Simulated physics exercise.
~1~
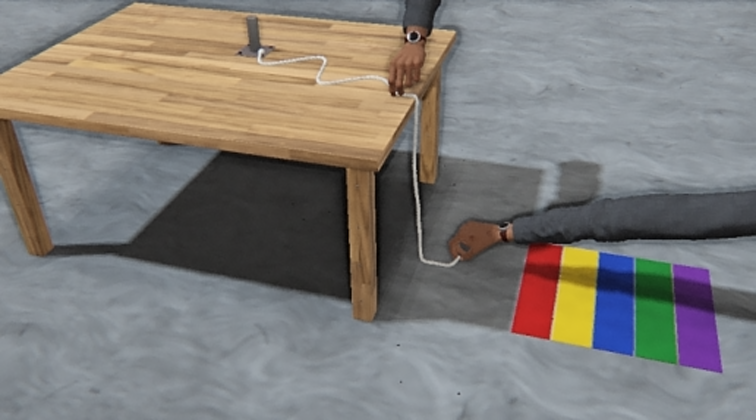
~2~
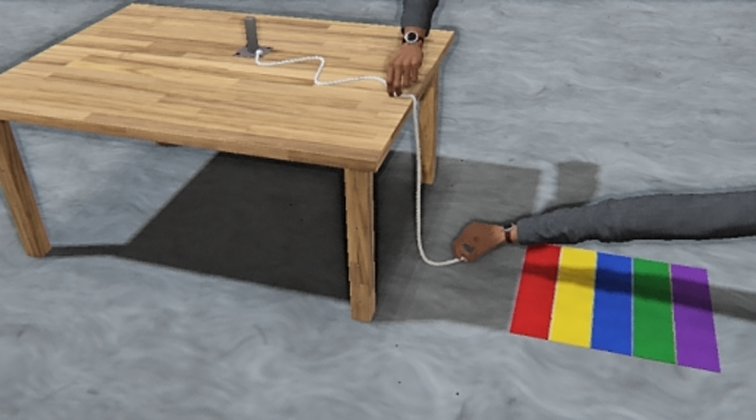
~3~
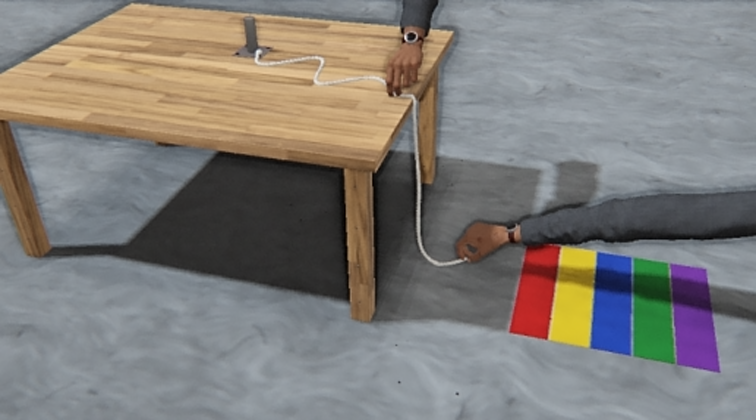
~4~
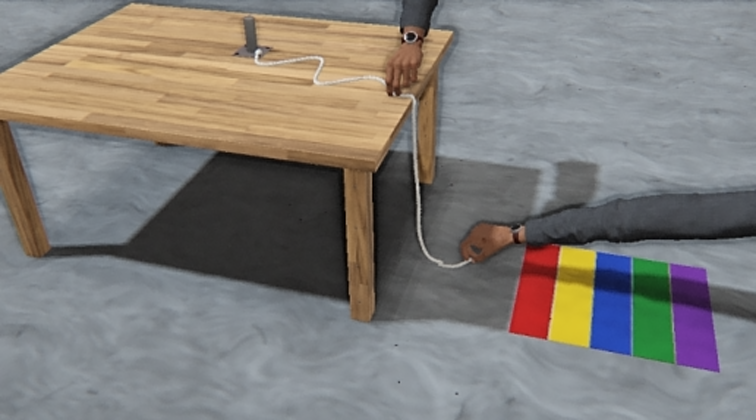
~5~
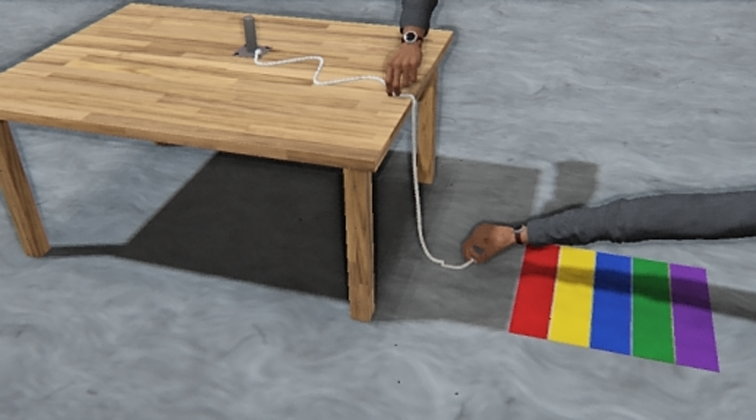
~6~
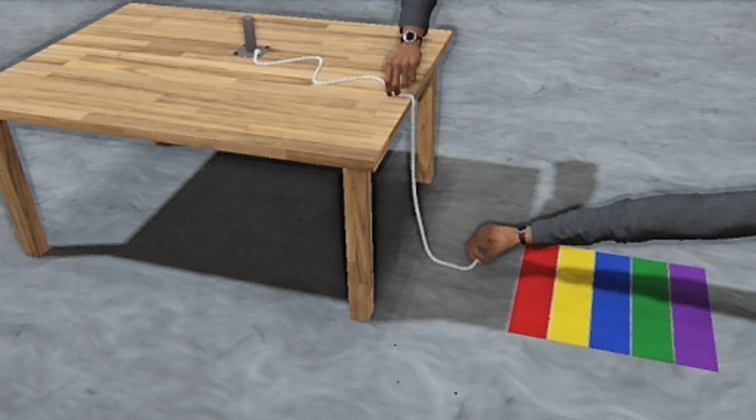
In the video, one hand holds a white cord at the edge of a wooden table while another hand, gripping the cord's end below, moves it slightly to the right near five coloured strips on the floor.
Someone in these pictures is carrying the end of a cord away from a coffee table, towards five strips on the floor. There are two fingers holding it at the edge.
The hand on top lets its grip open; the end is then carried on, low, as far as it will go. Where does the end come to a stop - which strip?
On the purple strip.
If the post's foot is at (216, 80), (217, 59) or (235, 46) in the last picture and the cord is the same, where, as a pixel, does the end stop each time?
Results per try: (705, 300); (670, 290); (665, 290).
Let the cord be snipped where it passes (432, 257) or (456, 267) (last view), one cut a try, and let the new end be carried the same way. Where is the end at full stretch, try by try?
It would be at (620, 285) in the first case and at (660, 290) in the second.
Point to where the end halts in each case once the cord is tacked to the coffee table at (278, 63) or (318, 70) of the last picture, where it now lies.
First (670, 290), then (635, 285).
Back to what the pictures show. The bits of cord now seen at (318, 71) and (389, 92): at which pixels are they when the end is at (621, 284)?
They end up somewhere around (364, 77) and (432, 154).
Early on, end near (621, 284); over blue.
Midway, end near (669, 292); over green.
At the end of the slack, end near (698, 297); over purple. It gets as far as the purple strip.
